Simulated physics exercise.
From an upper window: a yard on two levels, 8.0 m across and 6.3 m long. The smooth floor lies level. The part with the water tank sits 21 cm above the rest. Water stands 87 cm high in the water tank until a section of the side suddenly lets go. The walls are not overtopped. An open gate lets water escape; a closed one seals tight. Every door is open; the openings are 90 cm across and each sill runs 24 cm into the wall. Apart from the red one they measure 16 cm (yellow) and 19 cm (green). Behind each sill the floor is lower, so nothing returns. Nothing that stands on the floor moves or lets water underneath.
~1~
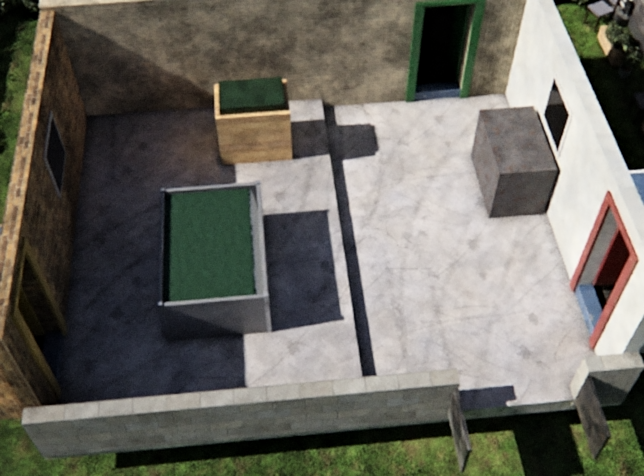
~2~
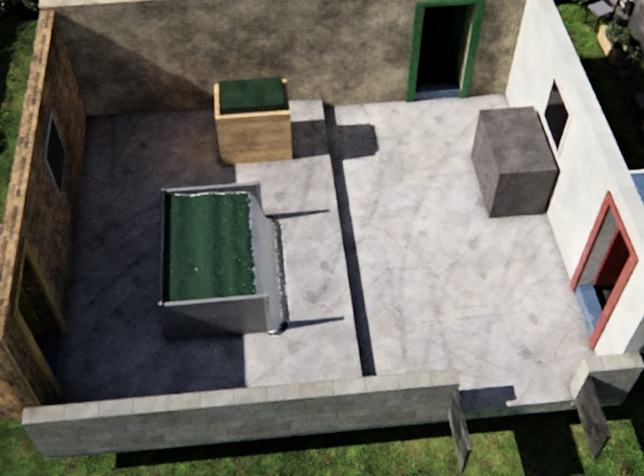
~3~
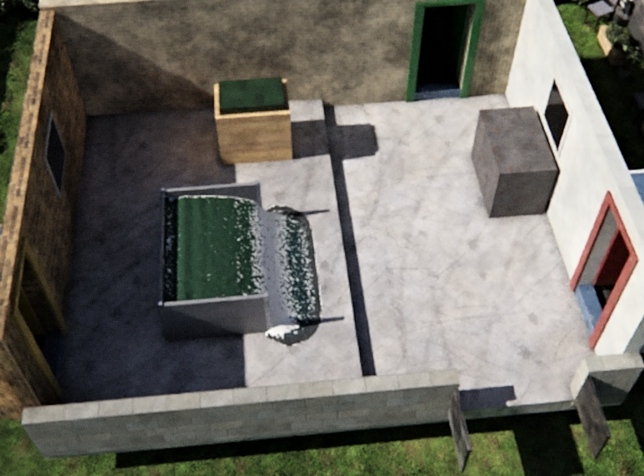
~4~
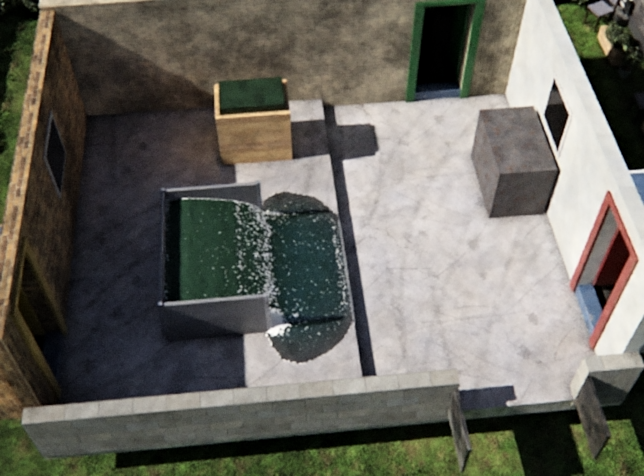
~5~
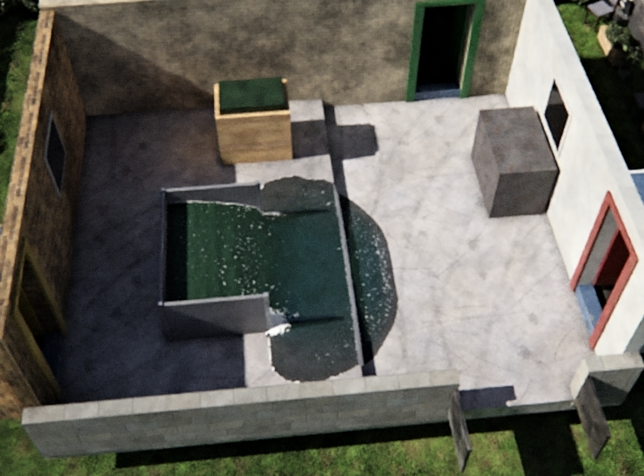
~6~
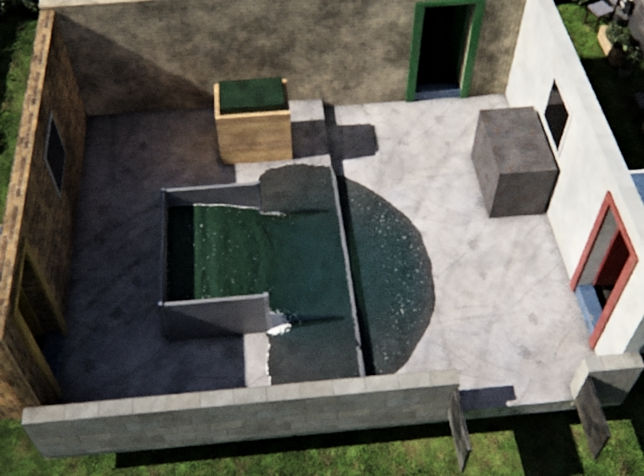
At first, the water tank stands full of still green water in a walled yard, beside a smaller wooden box. Then its right side opens and foaming water pours onto the pale floor. The water spreads right in a widening, rounded sheet, crossing the dark step while the level in the tank drops.
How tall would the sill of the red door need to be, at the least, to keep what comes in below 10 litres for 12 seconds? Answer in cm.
About 27 cm.
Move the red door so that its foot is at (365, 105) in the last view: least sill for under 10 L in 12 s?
About 11.5 cm.
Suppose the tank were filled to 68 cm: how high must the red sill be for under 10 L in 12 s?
About 20 cm.
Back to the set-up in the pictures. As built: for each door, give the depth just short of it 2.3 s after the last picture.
In cm: Red 27, yellow 0, green 22.
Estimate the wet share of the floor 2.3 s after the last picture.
About 60 per cent.
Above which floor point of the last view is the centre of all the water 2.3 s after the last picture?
Around (431, 257).
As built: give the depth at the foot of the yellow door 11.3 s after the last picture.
About 0.0 cm.
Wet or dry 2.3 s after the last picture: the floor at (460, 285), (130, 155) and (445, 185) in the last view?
In that order: Flooded, dry, wet.
Then, 0.7 s after the last picture water covers 50 % of the floor, deepest (28 cm) near (480, 211); 4 cm at the red door, 0 litres in over its 20 cm sill.
Then, 2.3 s after the last picture water covers 60 % of the floor, deepest (30 cm) near (598, 371); 27 cm at the red door, 45 litres in over its 20 cm sill.
Then, 11.3 s after the last picture water covers 45 % of the floor, deepest (12 cm) near (602, 382); 9 cm at the red door, 57 litres in over its 20 cm sill.
At the red door as built, the water peaked near 31 cm, 1.3 s after the last picture.
With a sill of 25 cm, 18 litres would have come in within the 12 s; with 29 cm, 4 litres. So under 10 litres takes about 27 cm.
